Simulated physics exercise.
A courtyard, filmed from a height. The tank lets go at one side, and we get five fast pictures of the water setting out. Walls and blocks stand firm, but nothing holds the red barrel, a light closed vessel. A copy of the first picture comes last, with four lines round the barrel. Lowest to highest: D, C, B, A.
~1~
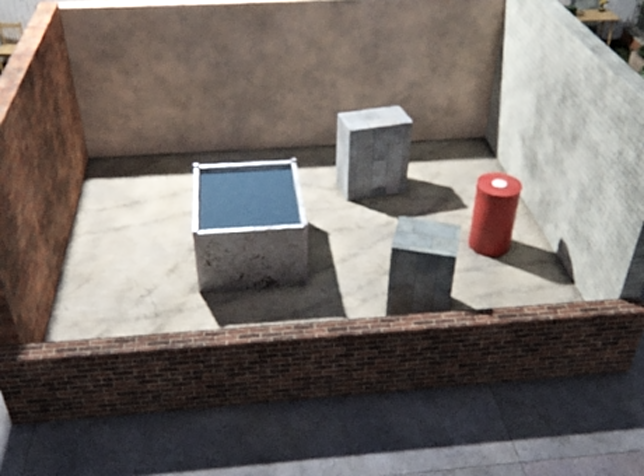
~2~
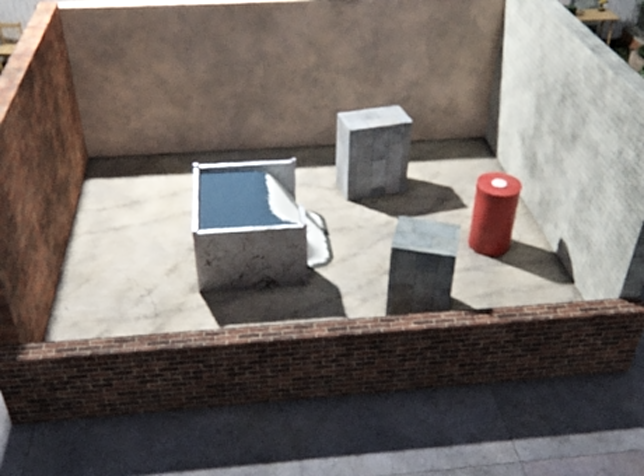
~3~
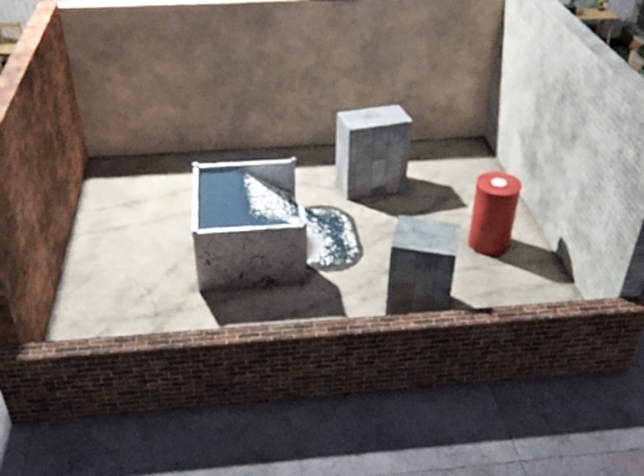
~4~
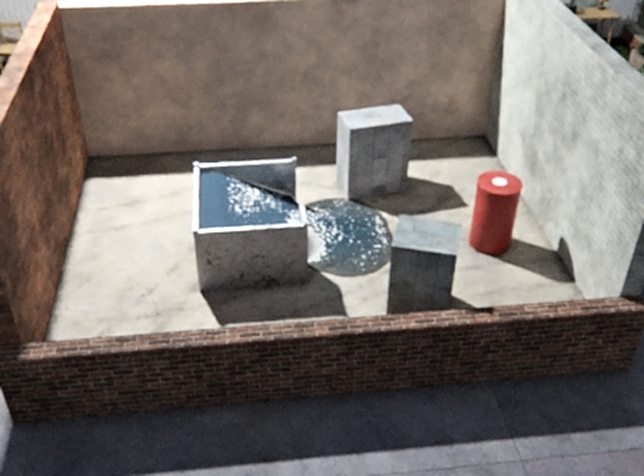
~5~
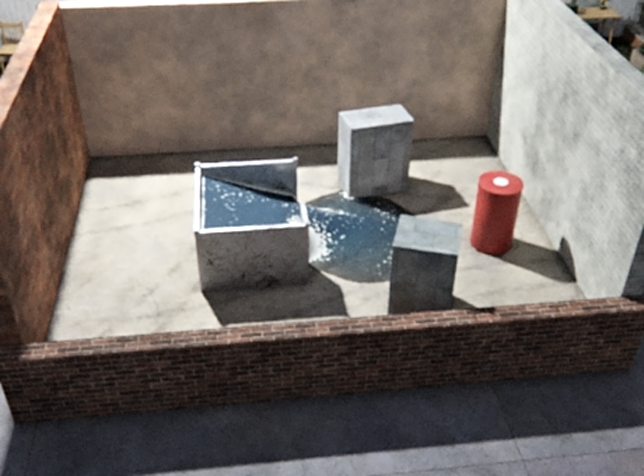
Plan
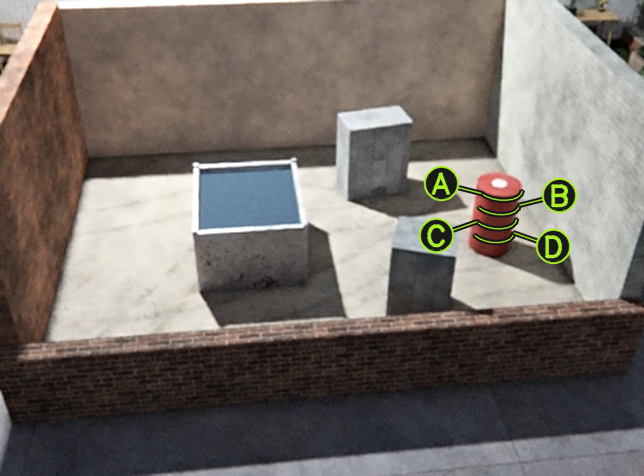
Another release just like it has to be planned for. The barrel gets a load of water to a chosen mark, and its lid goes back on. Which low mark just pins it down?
That is mark C.
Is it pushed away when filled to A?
No, that is safe.
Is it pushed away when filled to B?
No, not at all.
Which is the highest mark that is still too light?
It is D.
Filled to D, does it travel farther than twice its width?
No, it does not.
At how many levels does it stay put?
Three of the four.
In lime, A at (506, 200); B at (503, 214); C at (501, 228); D at (498, 242); from the bottom up D, C, B, A.
With A, it does not move.
With B, it does not move.
With C, it does not move.
With D, it is pushed about half its own width away.
